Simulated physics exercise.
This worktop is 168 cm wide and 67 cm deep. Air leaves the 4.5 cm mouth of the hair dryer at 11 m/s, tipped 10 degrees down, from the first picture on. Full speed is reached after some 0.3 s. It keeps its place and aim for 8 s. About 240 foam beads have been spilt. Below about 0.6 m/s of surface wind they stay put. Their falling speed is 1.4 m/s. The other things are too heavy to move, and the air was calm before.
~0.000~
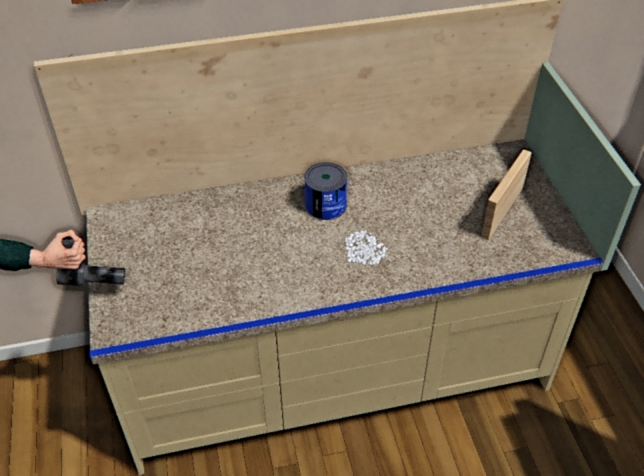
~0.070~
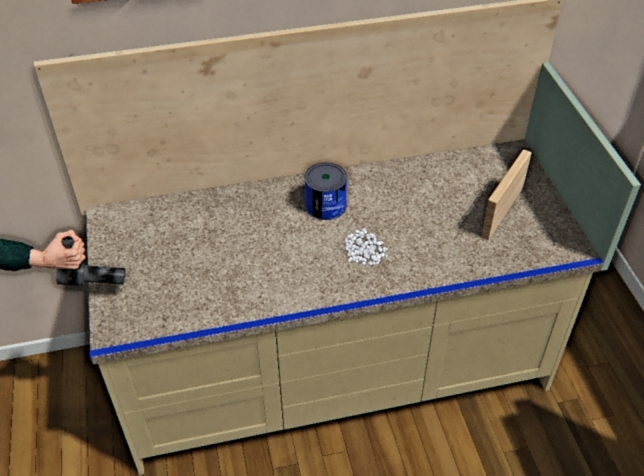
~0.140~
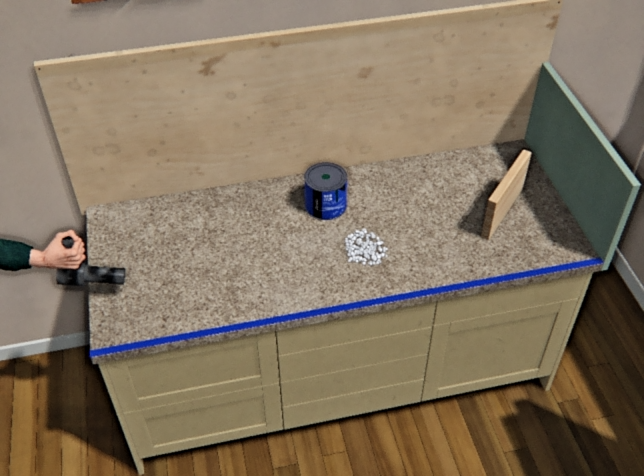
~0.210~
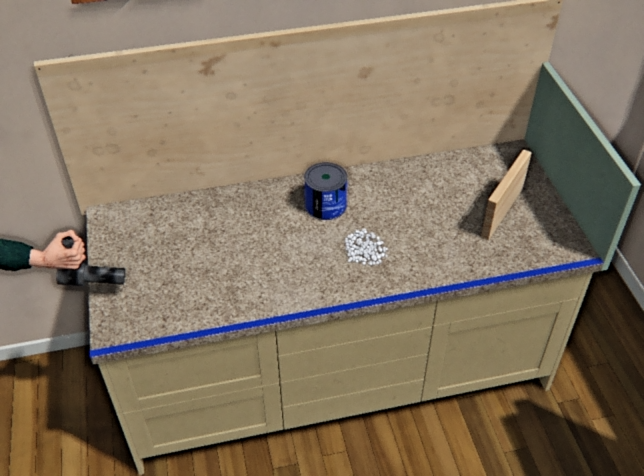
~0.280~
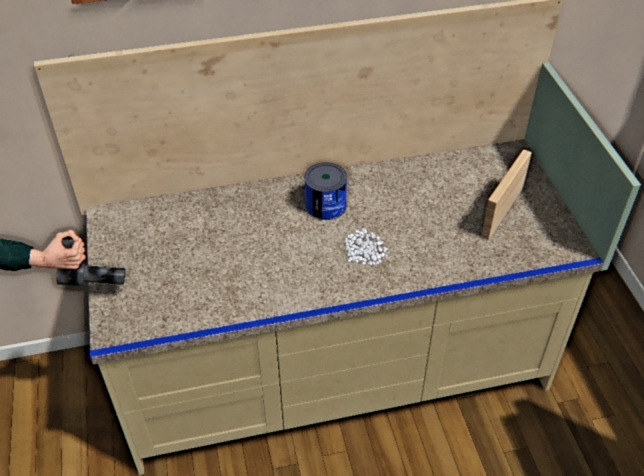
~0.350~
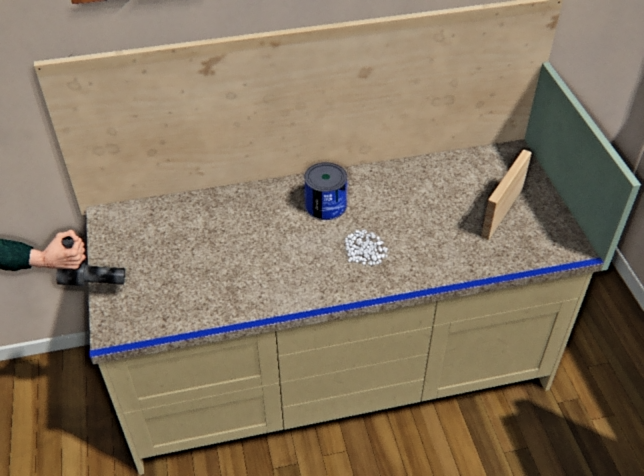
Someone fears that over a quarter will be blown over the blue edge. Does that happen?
More than a quarter over the blue edge: No.
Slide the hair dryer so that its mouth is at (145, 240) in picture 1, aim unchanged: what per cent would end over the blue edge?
In that case some 50 per cent.
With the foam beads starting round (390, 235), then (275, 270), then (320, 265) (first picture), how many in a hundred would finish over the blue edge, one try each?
In that order: 0 %, 2 %, 5 %.
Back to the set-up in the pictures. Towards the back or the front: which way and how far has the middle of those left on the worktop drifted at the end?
To the back, by about 30 cm.
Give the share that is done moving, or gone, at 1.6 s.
Some 1 per cent.
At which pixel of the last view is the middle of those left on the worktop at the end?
Near (529, 157).
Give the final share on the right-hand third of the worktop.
About 100 %.
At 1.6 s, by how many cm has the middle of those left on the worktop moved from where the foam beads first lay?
Roughly 65 cm.
After 1.6 s the count stands so, 0 % are over the blue edge; the middle of those still in play is near (511, 175).
After 2.6 s the count stands so, 0 % are over the blue edge; the middle of those still in play is near (529, 161).
After 4.4 s the count stands so, 0 % are over the blue edge; the middle of those still in play is near (529, 159).
After 8.0 s, at the end, 0 % are over the blue edge; the middle of those still in play is near (529, 157).
